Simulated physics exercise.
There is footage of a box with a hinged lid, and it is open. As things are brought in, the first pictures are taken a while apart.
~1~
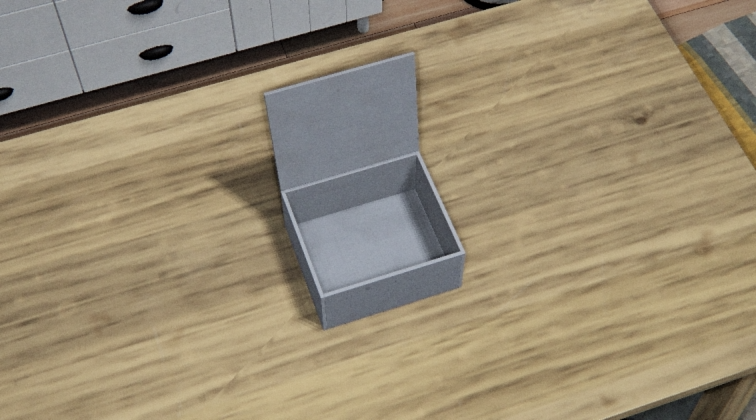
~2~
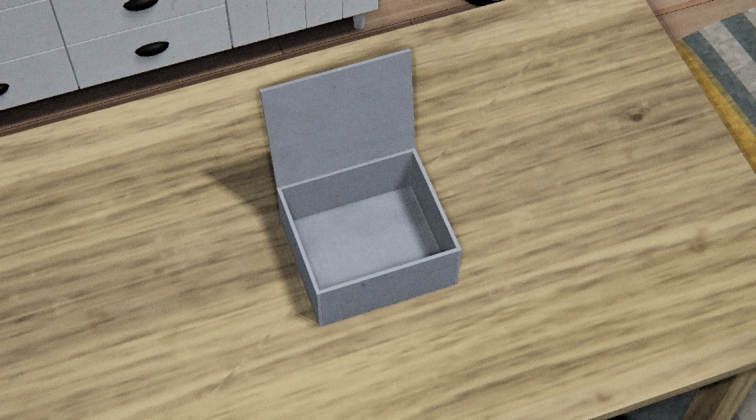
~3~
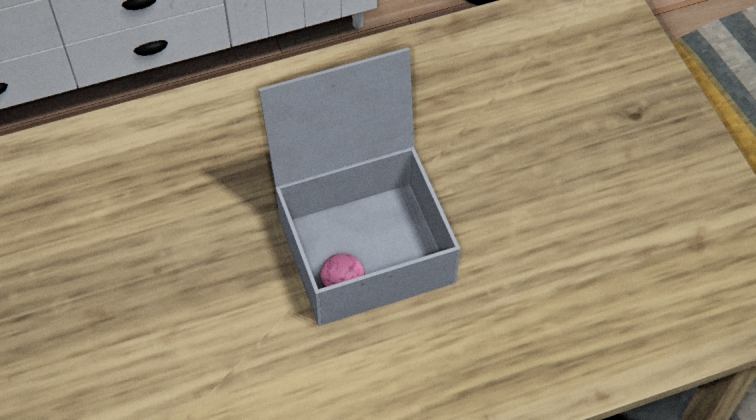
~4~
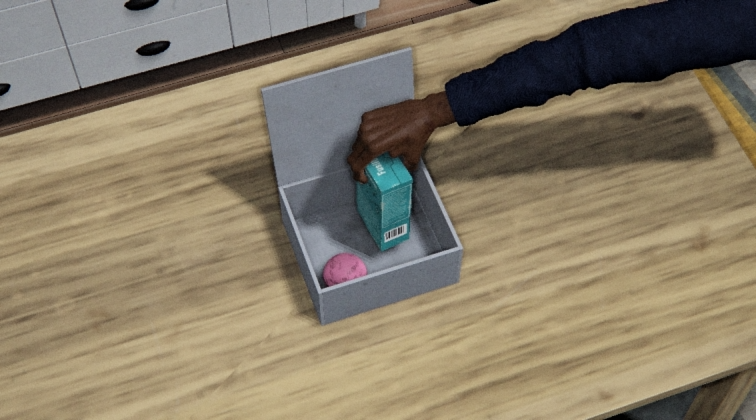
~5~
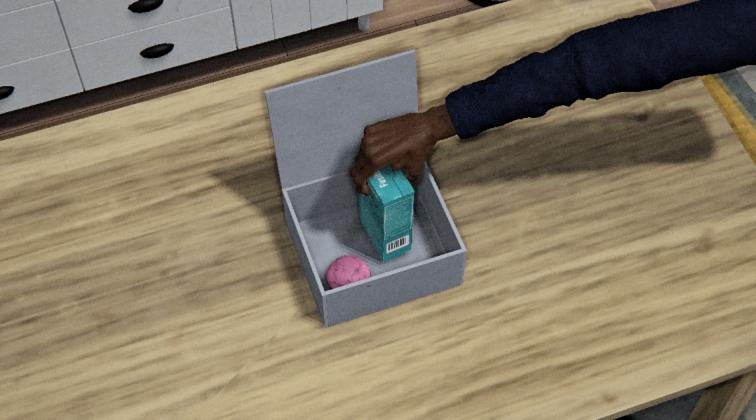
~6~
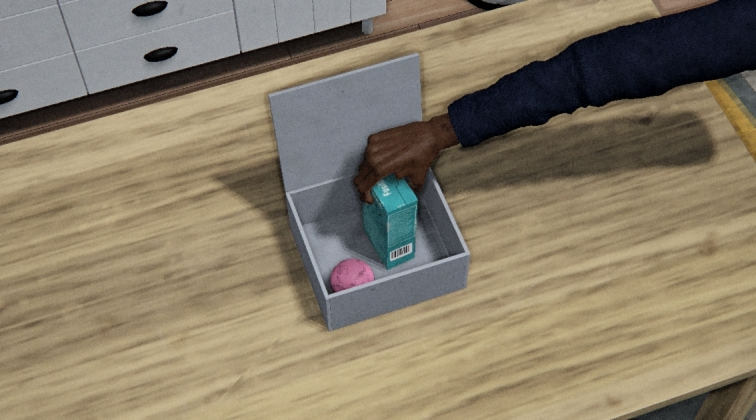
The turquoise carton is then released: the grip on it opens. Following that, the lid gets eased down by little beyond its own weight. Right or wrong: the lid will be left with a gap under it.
Right.
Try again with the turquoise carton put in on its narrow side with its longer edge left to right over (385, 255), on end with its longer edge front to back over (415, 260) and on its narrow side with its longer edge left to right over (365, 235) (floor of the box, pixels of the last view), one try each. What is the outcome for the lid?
In the first case it closes; in the second case it stays ajar; in the third case it sits on the rim.
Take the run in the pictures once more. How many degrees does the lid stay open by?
I'd say roughly 60 degrees above the rim.
Then, 1.00 s later than the last frame, lid starting down.
Then, 1.20 s later than the last frame, turquoise carton resting near (389, 216).
Then, 1.40 s later than the last frame, lid 72° above the rim.
Then, 1.50 s later than the last frame, lid 65° above the rim.
When it is over, lid 62° above the rim; both as before. End places, in pixels of the last picture, turquoise carton near (389, 216).
